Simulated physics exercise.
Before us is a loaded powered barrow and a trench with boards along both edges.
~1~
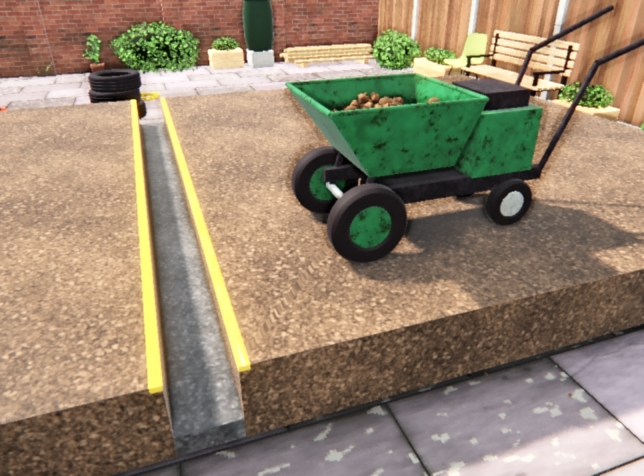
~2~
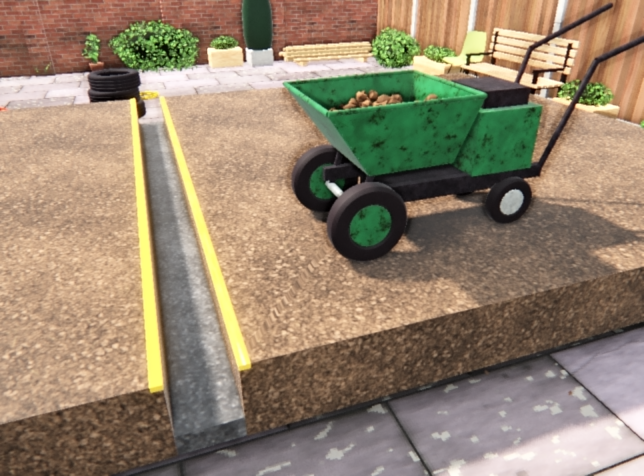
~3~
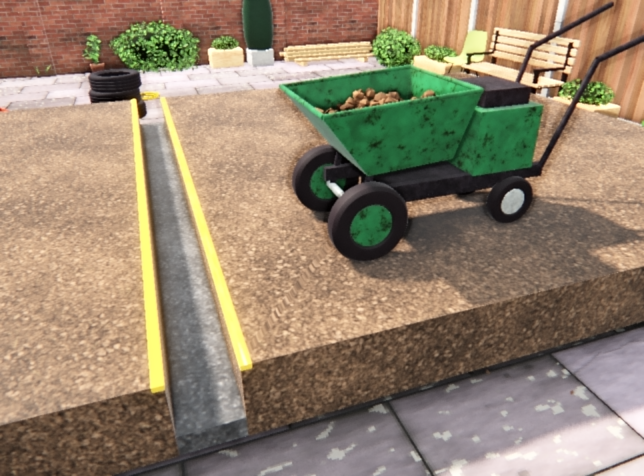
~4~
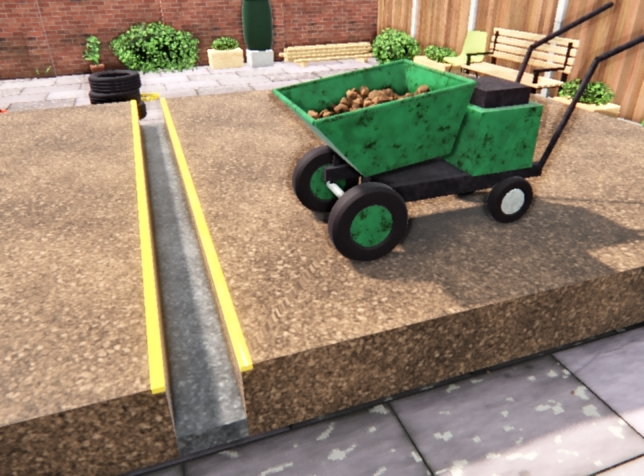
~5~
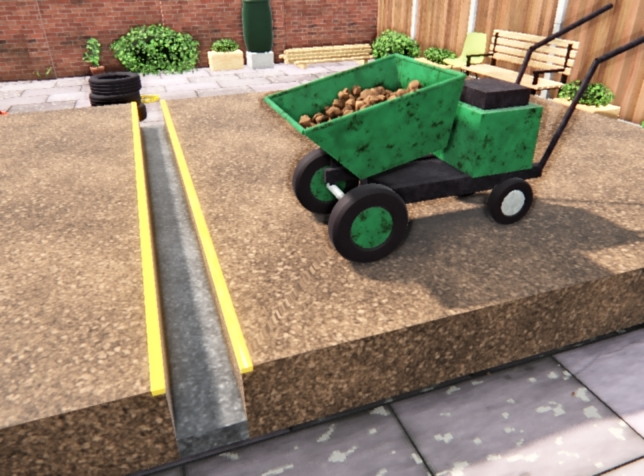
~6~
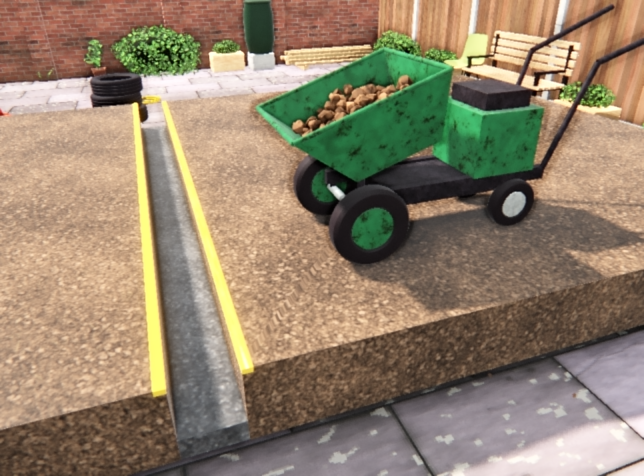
The green skip of a powered barrow tilts gradually forward, its brown clods still inside.
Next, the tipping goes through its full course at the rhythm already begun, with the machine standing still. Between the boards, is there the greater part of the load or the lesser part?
Greater share.
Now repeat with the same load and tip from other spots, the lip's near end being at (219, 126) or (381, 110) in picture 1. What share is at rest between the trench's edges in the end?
0 per cent, then 20 per cent.
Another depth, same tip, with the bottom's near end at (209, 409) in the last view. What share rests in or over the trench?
The share would be around 60 per cent.
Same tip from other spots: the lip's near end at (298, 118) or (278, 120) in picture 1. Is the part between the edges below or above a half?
So the first stop would give past the halfway mark, while the second would give past the halfway mark.
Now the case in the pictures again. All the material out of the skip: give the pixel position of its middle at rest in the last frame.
Last view, centre at rest - approx. (192, 298).
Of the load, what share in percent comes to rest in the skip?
20 per cent, roughly.
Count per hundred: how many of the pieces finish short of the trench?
Some 15 per cent.
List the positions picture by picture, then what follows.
In the first frame, lip of the skip near (331, 115), level; top of the load near (385, 117), clay clods; first edge of the trench near (230, 318); far edge near (151, 334), the trench under half as wide as the skip, and about as deep as wide.
In the second frame, lip of the skip near (328, 115), level; top of the load near (383, 115).
In the third frame, lip of the skip near (323, 118), tipped barely; top of the load near (391, 104).
In the fourth frame, lip of the skip near (315, 123), tipped a little; top of the load near (395, 110).
In the fifth frame, lip of the skip near (304, 133), tipped a little; top of the load near (393, 102).
In the sixth frame, lip of the skip near (294, 144), tipped clearly; top of the load near (384, 100); first edge of the trench near (232, 320); far edge near (154, 337).
Shortly afterwards, skip tipped steeply; the whole lot in the skip.
Next, skip tipped right over; near two thirds in the skip; a little short of the trench; a little in or heaped over the trench.
Some moments later, skip tipped right over; near a quarter in the skip; near a quarter short of the trench; near two thirds in or heaped over the trench; only a few beyond it.
In the end, skip tipped right over; near a quarter in the skip; a little short of the trench; near two thirds in or heaped over the trench; only a few beyond it.
